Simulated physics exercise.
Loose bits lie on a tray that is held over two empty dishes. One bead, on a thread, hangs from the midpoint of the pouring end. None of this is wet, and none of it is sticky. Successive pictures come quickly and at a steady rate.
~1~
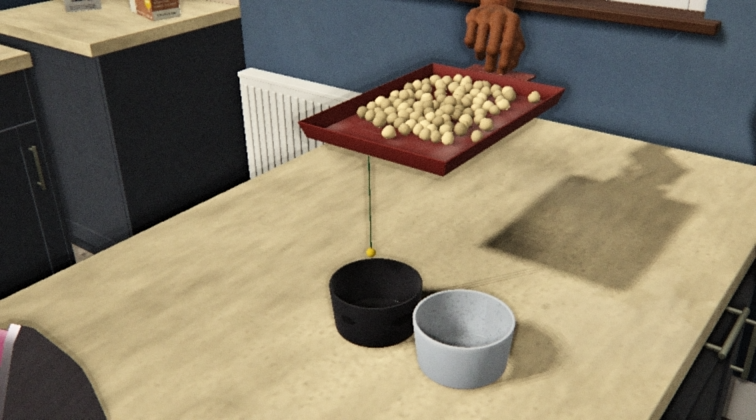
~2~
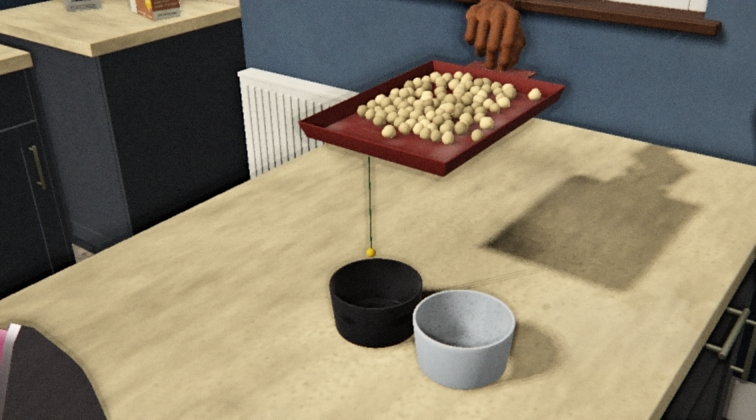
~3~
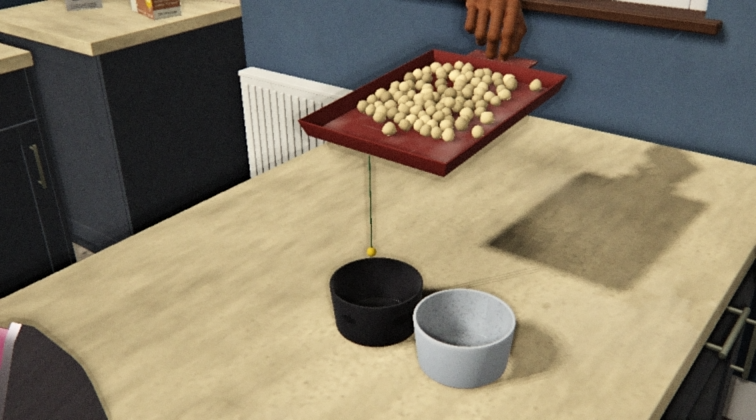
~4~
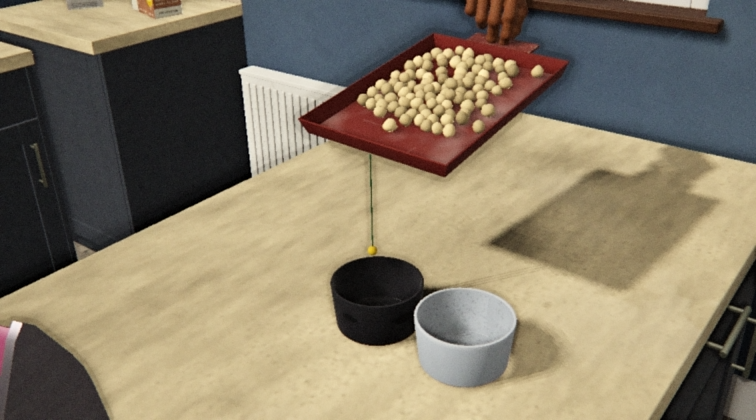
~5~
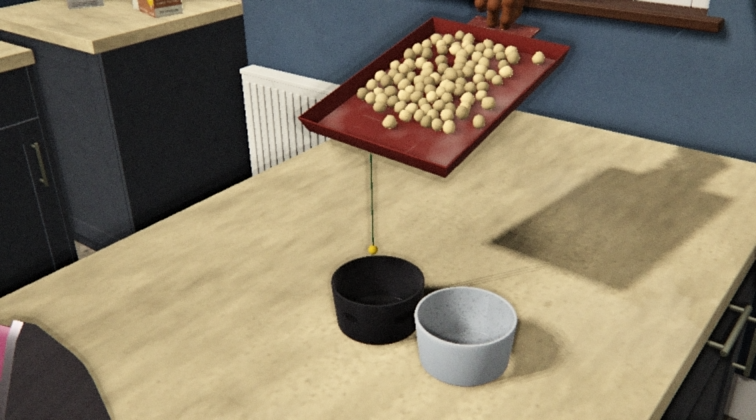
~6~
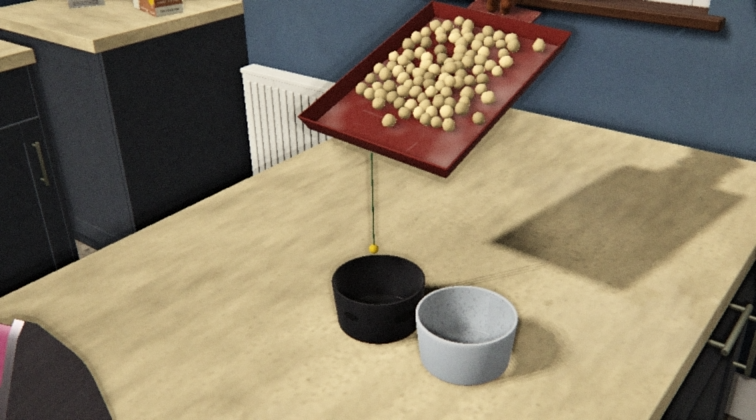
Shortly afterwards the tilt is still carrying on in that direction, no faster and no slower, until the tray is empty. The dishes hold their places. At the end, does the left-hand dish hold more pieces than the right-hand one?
The left one fills more.
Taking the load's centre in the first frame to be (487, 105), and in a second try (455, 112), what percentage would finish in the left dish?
About 40 %, then about 50 %.
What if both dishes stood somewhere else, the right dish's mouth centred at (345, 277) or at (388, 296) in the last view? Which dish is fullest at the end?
The dish to the right at the first, the dish to the right at the second.
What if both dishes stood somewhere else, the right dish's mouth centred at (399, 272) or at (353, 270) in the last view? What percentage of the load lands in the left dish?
You'd get near 0 per cent and afterwards near 0 per cent.
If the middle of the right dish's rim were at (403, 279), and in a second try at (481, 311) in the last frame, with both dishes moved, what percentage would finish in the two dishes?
Some 40 percent, followed by some 50 percent.
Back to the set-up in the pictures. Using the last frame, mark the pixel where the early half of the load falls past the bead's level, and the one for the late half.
Early half: (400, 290); late half: (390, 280).
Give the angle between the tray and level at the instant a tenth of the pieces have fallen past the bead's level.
Approx. reading: About 70°.
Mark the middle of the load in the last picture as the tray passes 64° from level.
(397, 139).
Shortly afterwards, tray tipped steeply; the bulk on the tray; only a few in the right dish; only a few in the left dish; only a few outside both; a little in the air.
Next, tray tipped past a quarter turn; only a few on the tray; near a quarter in the right dish; near a third in the left dish; near a quarter outside both; near a quarter in the air.
Some moments later, tray tipped past a quarter turn; near a quarter in the right dish; near half in the left dish; near a quarter outside both.
In the end, tray tipped past a quarter turn; near a quarter in the right dish; near half in the left dish; near a quarter outside both.
